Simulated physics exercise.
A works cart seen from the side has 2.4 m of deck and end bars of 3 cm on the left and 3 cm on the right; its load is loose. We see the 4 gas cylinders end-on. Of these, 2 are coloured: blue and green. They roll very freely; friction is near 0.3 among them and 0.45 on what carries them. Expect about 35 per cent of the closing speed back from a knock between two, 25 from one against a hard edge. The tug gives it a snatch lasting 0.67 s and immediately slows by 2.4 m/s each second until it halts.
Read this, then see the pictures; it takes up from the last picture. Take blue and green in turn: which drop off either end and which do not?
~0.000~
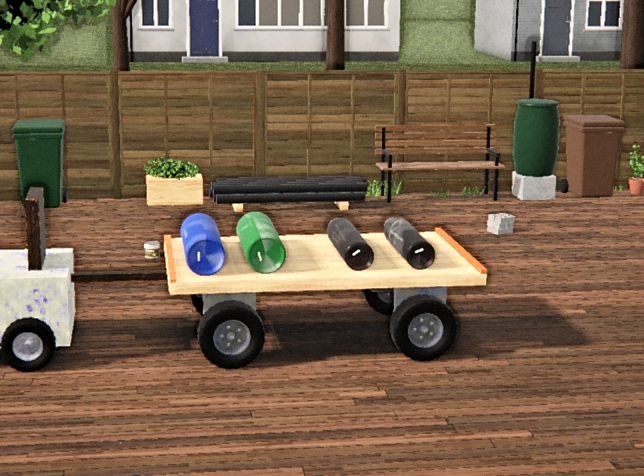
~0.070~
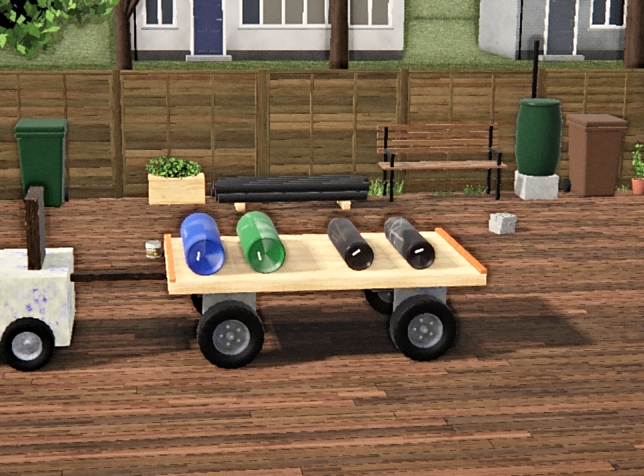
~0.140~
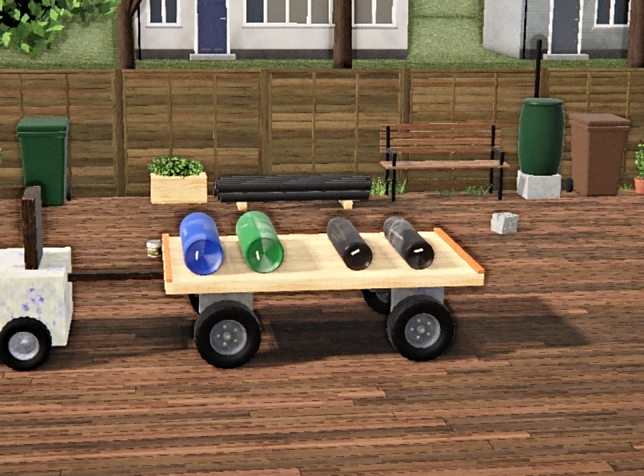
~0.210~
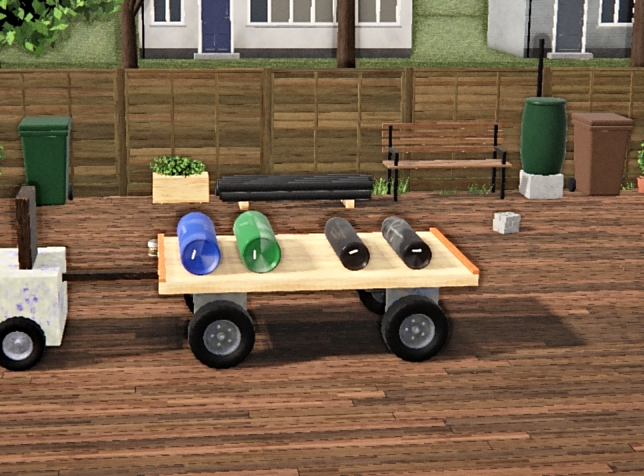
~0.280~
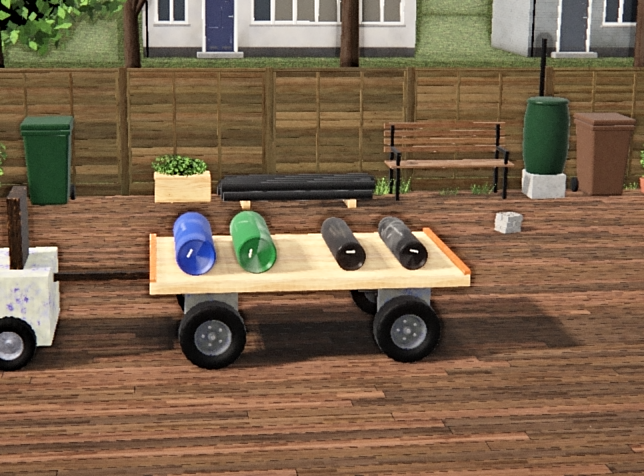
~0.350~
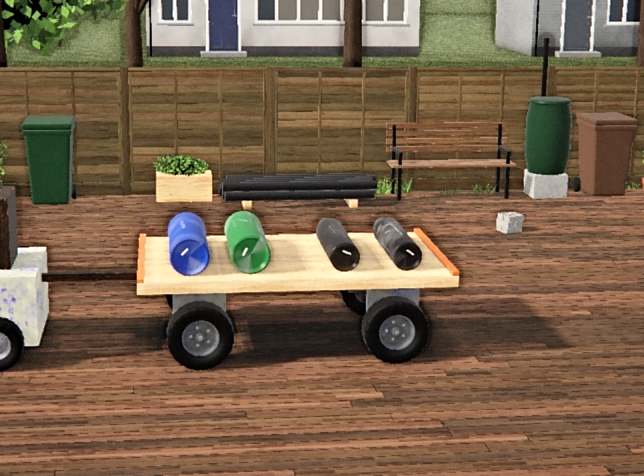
Outcome: I expect blue cylinder to stay with the cart; I expect green to stay with the cart.
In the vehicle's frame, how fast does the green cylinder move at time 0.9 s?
Near 1.5 m/s at that time.
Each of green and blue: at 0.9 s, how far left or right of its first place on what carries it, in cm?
Green has gone 80 cm to the right and blue 80 cm to the right.
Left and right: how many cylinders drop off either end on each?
Tally: Left 0 / right 2.
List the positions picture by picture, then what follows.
In the first picture, blue at (205, 257), green at (266, 255); left bar at (173, 281); cart at rest; 4 of the 4 make up the bottom layer on the deck.
In the second picture, blue at (205, 257), green at (266, 255); left bar at (173, 281); cart moving left at 0.2 m/s.
In the third picture, blue at (203, 256), green at (265, 255); left bar at (169, 281); cart moving left at 0.5 m/s.
In the fourth picture, blue at (200, 256), green at (262, 255); left bar at (163, 281); cart moving left at 0.8 m/s.
In the fifth picture, blue at (196, 256), green at (257, 255); left bar at (153, 281); cart moving left at 1.1 m/s.
In the sixth picture, blue at (190, 257), green at (251, 255); left bar at (141, 281); cart moving left at 1.4 m/s.
After 0.9 s, blue is on the deck, 100 cm from the left bar, rolling right along the cart; green is on the deck, 85 cm from the right bar, rolling right along the cart; 1 of 4 is off.
After 1.6 s, blue is on the deck, 75 cm from the right bar, rolling right along the cart; green is on the deck, 30 cm from the right bar, rolling right along the cart; 2 of 4 are off.
After 2.4 s, green is on the deck, 30 cm from the right bar, rolling left along the cart; no change for blue; 2 of 4 are off.
At rest (3.2 s), blue is on the deck, 80 cm from the right bar; green is on the deck, 35 cm from the right bar; 2 of 4 are off.
